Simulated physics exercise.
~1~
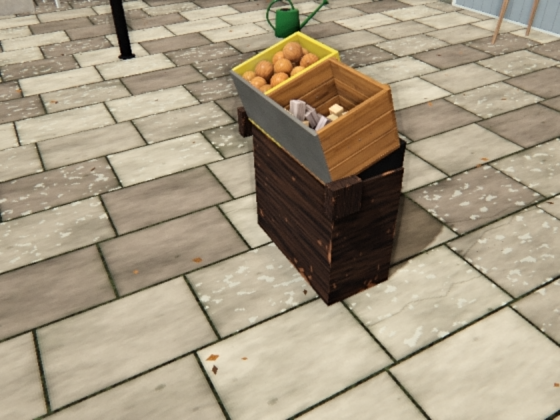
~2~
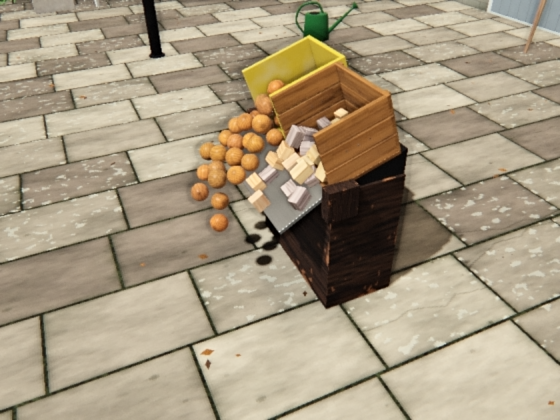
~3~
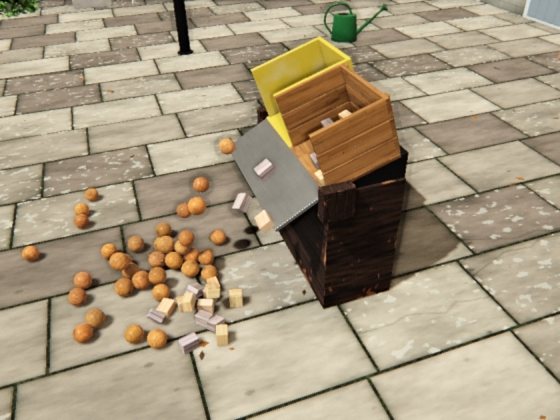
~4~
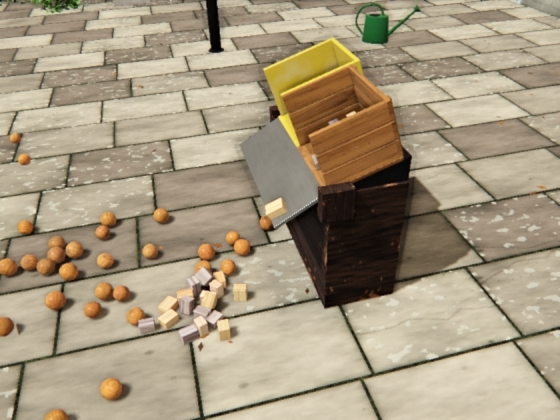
Onions and timber offcuts spilling left from tilted yellow and wooden bins onto paving, the yellow bin emptying, some offcuts staying behind.
